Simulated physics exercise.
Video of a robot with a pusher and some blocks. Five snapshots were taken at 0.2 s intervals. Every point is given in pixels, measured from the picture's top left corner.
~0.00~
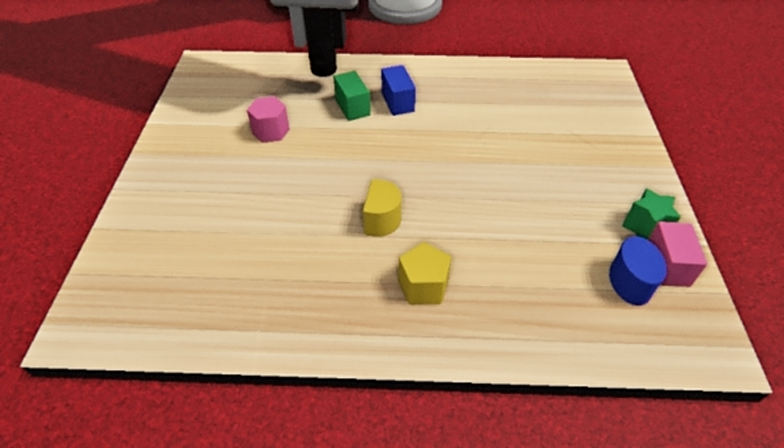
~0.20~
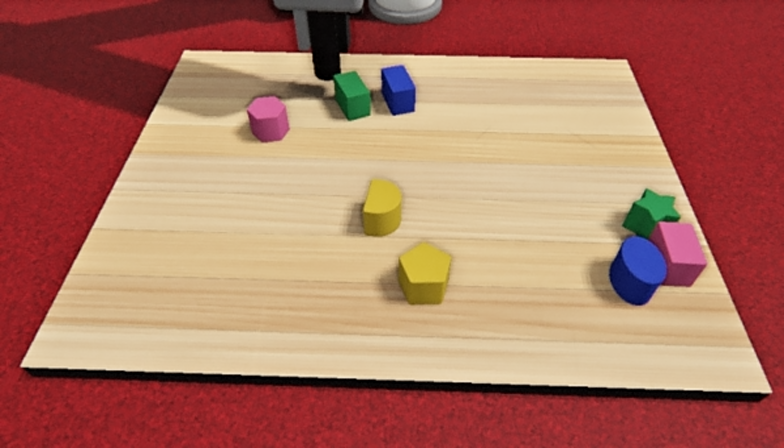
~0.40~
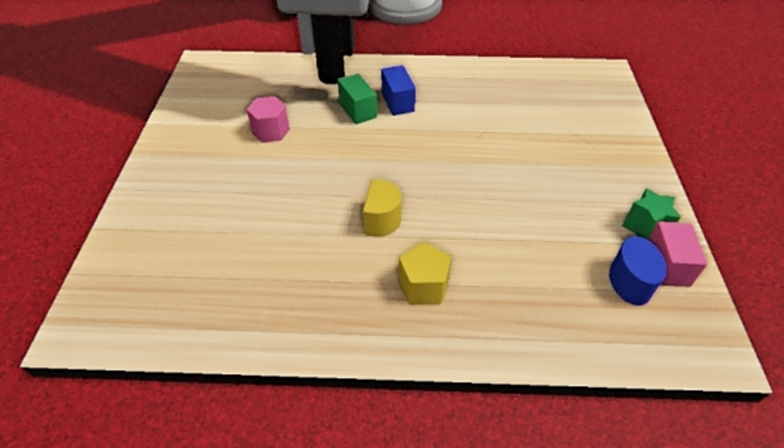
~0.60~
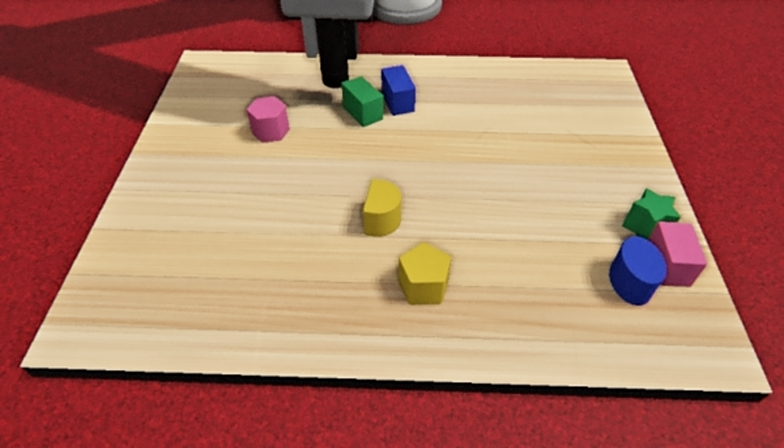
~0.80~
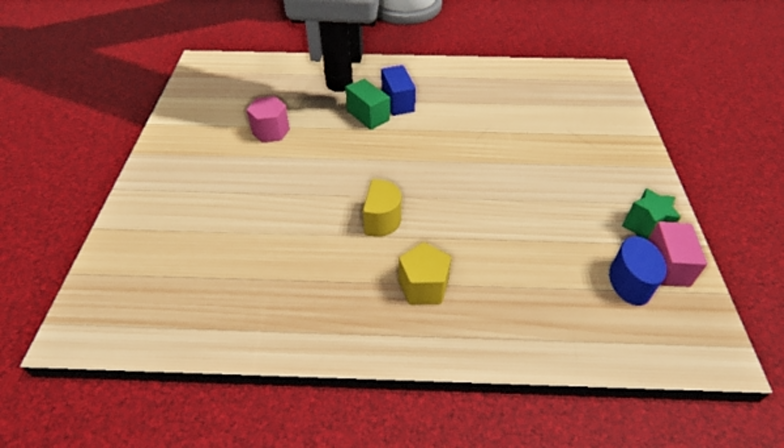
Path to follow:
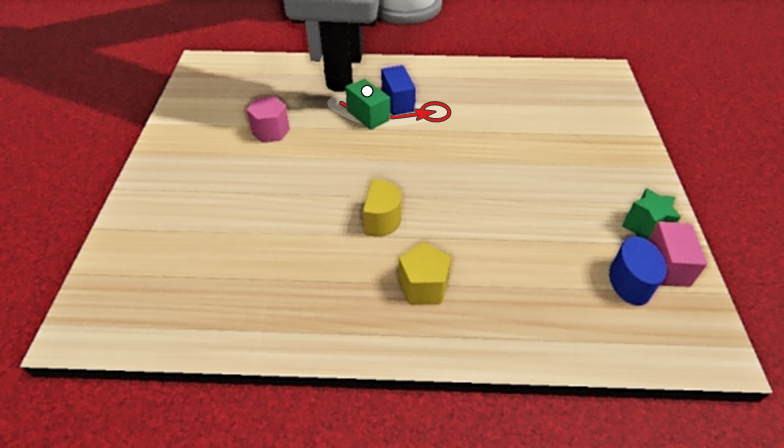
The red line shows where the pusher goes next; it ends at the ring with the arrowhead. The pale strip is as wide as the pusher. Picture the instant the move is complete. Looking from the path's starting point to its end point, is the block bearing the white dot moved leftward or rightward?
Seen from start to end, it moves right.
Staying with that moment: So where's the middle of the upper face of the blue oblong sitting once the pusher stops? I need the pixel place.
Expect it around (417, 73).
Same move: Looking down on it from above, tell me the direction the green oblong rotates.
Looking down, it rotates clockwise.
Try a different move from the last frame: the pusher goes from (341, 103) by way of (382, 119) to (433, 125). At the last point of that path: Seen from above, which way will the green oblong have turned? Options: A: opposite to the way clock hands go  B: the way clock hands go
Option B.
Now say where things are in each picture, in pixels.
The first picture shows lower end of the pusher at (324, 71), tops of blocks, pink six-sided block at (266, 107), green oblong at (351, 83), blue oblong at (398, 77).
The second picture shows pusher at (328, 74), blocks as before.
The third picture shows pusher at (332, 78), green oblong at (357, 86).
The fourth picture shows pusher at (336, 82), green oblong at (362, 89).
The fifth picture shows pusher at (340, 85), pink six-sided block at (266, 107), green oblong at (367, 91), blue oblong at (398, 77).
The drawn path runs from (341, 103) by way of (367, 115) and (402, 116) to (436, 112); the dot is on the green oblong.
On the path given first. One third of the way, pusher at (367, 98); green oblong at (398, 103), turned 15° anticlockwise.
Two thirds of the way, pusher at (403, 99); green oblong at (425, 110), turned 10° clockwise; blue oblong at (409, 76), turned 40° anticlockwise.
At the end, pusher at (437, 94); pink six-sided block not moved; green oblong at (431, 111), turned 25° clockwise; blue oblong at (417, 73), turned 80° anticlockwise.
